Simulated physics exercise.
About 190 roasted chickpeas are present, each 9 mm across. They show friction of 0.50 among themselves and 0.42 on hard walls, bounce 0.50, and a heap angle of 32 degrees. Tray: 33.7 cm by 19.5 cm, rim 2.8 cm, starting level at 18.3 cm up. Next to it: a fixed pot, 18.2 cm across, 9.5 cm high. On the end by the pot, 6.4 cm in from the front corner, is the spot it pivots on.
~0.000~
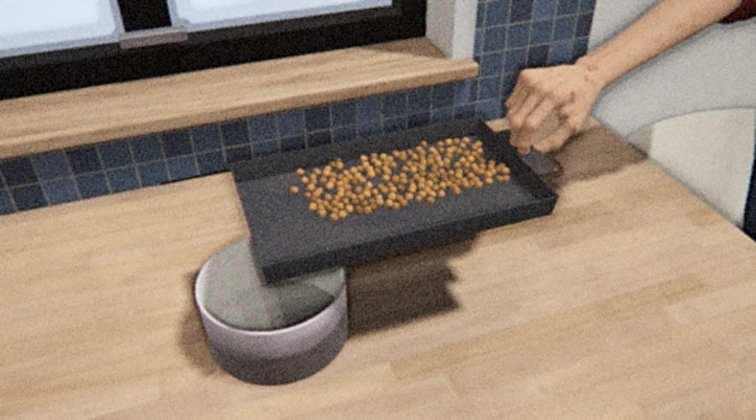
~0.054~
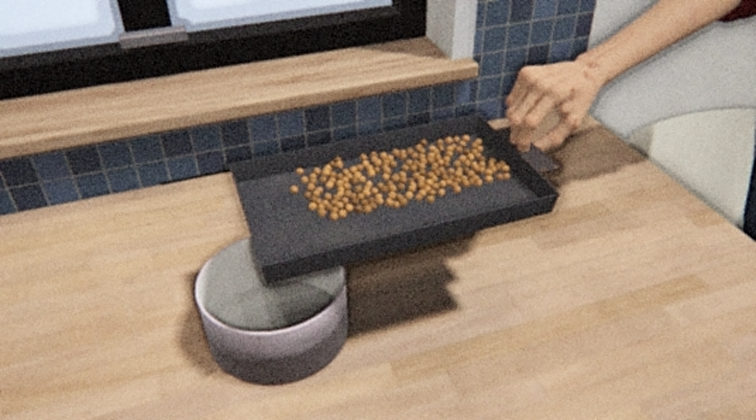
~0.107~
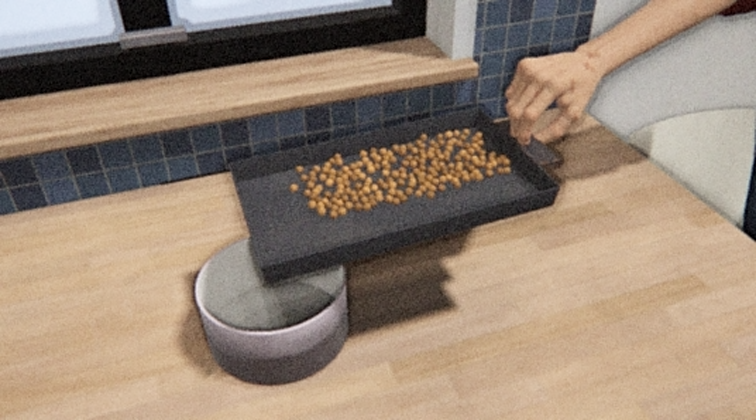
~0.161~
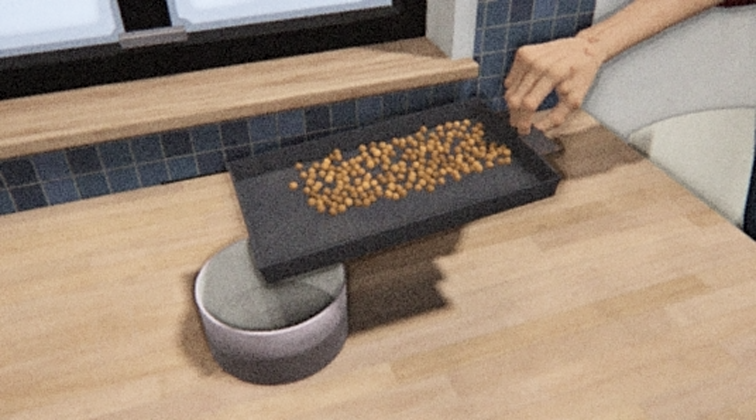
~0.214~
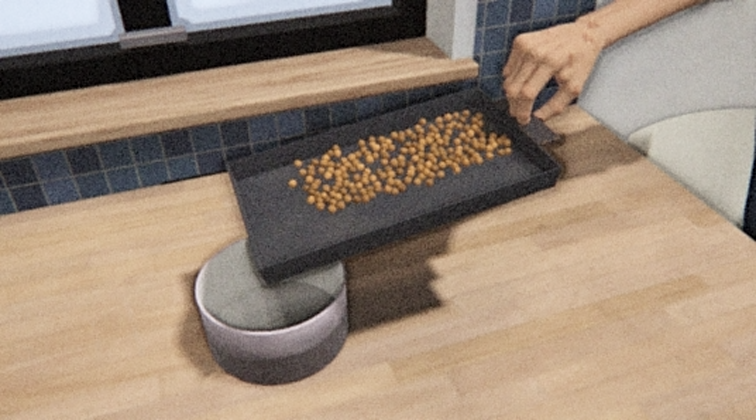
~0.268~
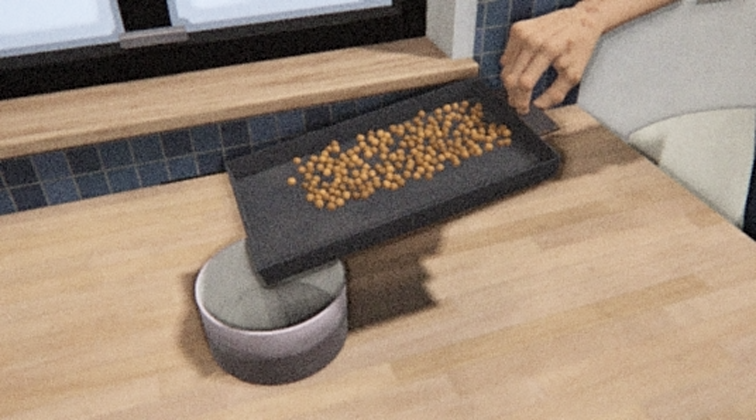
To begin with, a hand at the right holds a dark tray of roasted chickpeas nearly level, its left end over a round pot on a wooden counter. The hand then gradually raises the right end, tilting the tray modestly down toward the pot while the chickpeas stay clustered in place.
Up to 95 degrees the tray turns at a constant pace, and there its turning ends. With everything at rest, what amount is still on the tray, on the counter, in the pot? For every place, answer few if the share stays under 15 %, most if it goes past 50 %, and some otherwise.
Shares - tray: Few; counter: Most; pot: Some.
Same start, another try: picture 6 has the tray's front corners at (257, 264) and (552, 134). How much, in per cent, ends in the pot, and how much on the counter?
Final per cent - pot 55, counter 45.
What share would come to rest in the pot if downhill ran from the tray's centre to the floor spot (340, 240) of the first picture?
Roughly 0 % of the pieces.
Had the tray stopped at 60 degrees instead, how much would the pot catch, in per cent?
I'd say close to 0 percent.
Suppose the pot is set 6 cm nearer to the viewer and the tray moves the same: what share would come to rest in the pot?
About 55 %.
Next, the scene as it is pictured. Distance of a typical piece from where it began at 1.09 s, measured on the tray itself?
Around 18 centimetres.
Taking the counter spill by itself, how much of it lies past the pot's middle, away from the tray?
Roughly 100 percent of the spill.
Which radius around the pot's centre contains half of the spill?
That comes to near 16 cm.
After 1.09 s, tilt 50 degrees; the tray holds 100 %, the pot 0 %.
After 1.63 s, tilt 76 degrees; the tray holds 95 %, the pot 0 %.
After 2.24 s, tilt 95 degrees; the tray holds 60 %, the pot 5 %.
At rest (3.4 s), tray 0 %, counter 70 %, pot 30 %.
